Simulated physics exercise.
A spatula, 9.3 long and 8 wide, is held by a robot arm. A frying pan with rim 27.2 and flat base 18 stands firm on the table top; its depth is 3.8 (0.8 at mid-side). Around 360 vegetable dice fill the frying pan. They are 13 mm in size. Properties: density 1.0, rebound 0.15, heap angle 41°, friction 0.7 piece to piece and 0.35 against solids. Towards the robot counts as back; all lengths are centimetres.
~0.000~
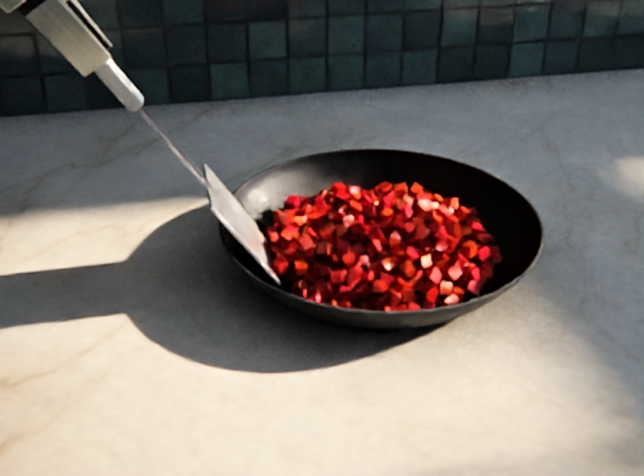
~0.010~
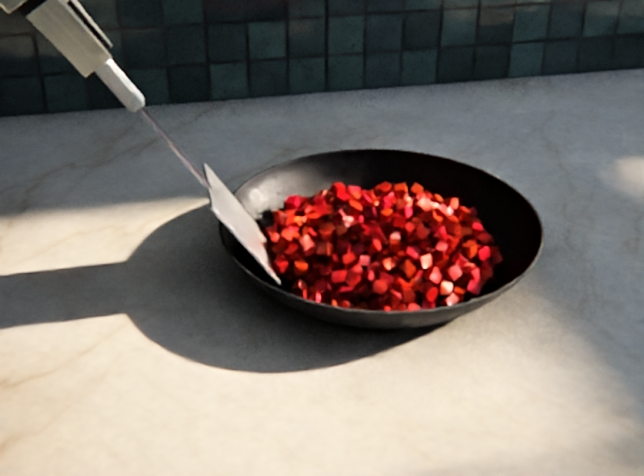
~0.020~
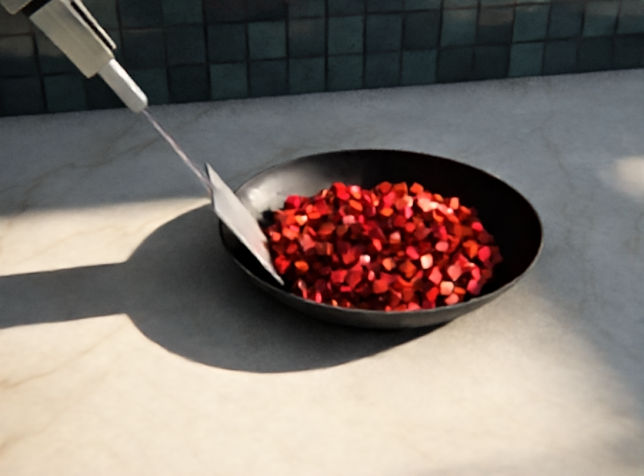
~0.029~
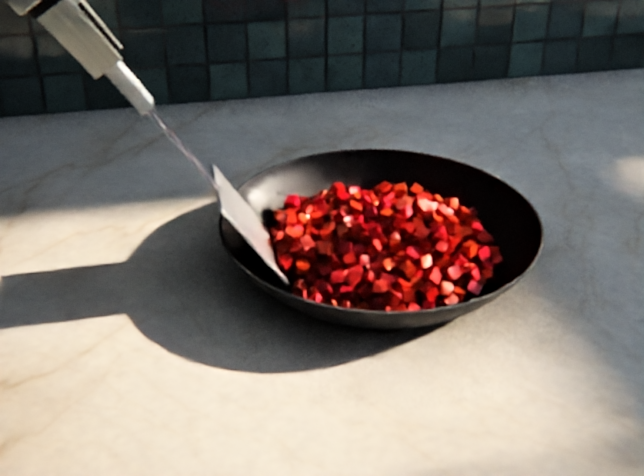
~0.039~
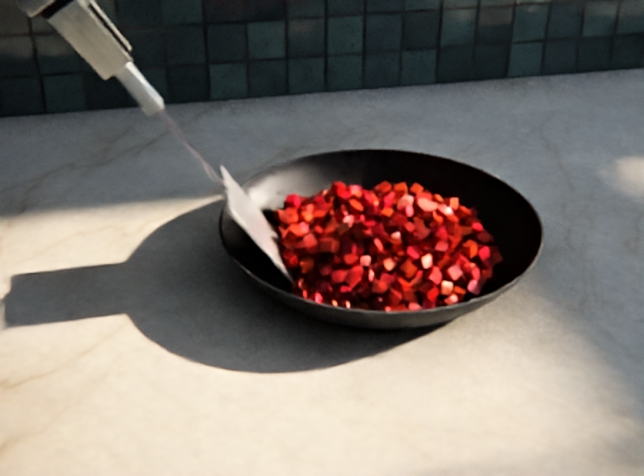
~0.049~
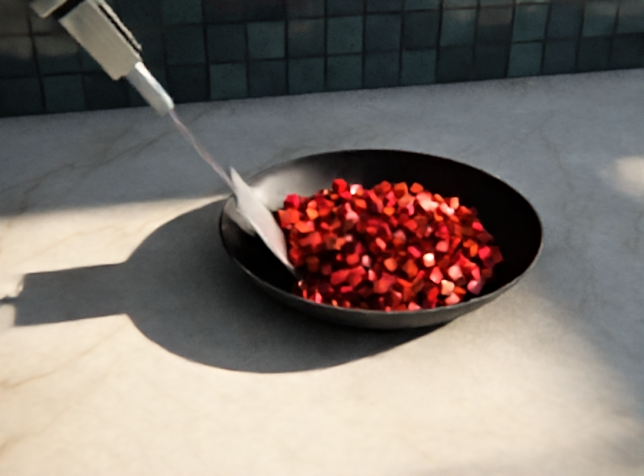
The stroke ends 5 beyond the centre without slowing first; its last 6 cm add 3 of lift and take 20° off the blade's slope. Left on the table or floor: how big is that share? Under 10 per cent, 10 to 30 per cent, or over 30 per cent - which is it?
It is under 10 per cent.
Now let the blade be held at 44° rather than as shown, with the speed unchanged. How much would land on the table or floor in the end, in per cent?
Then about 0 per cent.
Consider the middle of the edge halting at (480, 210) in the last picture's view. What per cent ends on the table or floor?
My guess is roughly 25 percent.
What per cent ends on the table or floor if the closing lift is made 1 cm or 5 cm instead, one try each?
First try about 5 %, second try about 5 %.
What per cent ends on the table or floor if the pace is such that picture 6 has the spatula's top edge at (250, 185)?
Near 15 in a hundred.
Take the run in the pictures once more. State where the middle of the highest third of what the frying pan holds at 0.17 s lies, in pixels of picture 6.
It is centred close to (442, 217).
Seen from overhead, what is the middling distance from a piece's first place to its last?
It comes out at about 5 cm.
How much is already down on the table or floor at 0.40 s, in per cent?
Estimate: About 0 percent.
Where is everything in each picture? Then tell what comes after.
The spatula top edge at (207, 184), sloping 57°; upper third of the load around (381, 229), from x 270 to 495, top at y 190; 364 in the frying pan, in the first frame.
The spatula top edge at (207, 185), sloping 57°; upper third of the load around (381, 232), from x 270 to 495, top at y 190, in the second frame.
The spatula top edge at (210, 185), sloping 57°; upper third of the load around (381, 232), from x 270 to 495, top at y 190, in the third frame.
The spatula top edge at (216, 186), sloping 57°; upper third of the load around (381, 232), from x 275 to 495, top at y 190, in the fourth frame.
The spatula top edge at (224, 187), sloping 57°; upper third of the load around (375, 231), from x 280 to 495, top at y 190, in the fifth frame.
The spatula top edge at (233, 186), sloping 57°; upper third of the load around (376, 229), from x 280 to 500, top at y 185; 364 in the frying pan, in the sixth frame.
After 0.11 s, sloping 57°, highest piece 5 above the table; 364 in the frying pan.
After 0.17 s, sloping 49°, highest piece 5 above the table; 364 in the frying pan.
After 0.40 s, sloping 37°, highest piece 6 above the table; 354 in the frying pan, 9 on the table or floor, 1 on the blade or in flight.
After 1.45 s, sloping 37°, highest piece 6 above the table; 353 in the frying pan, 11 on the table or floor.
In the end, 353 in the frying pan, 11 on the table or floor. That is 3 % on the table or floor.
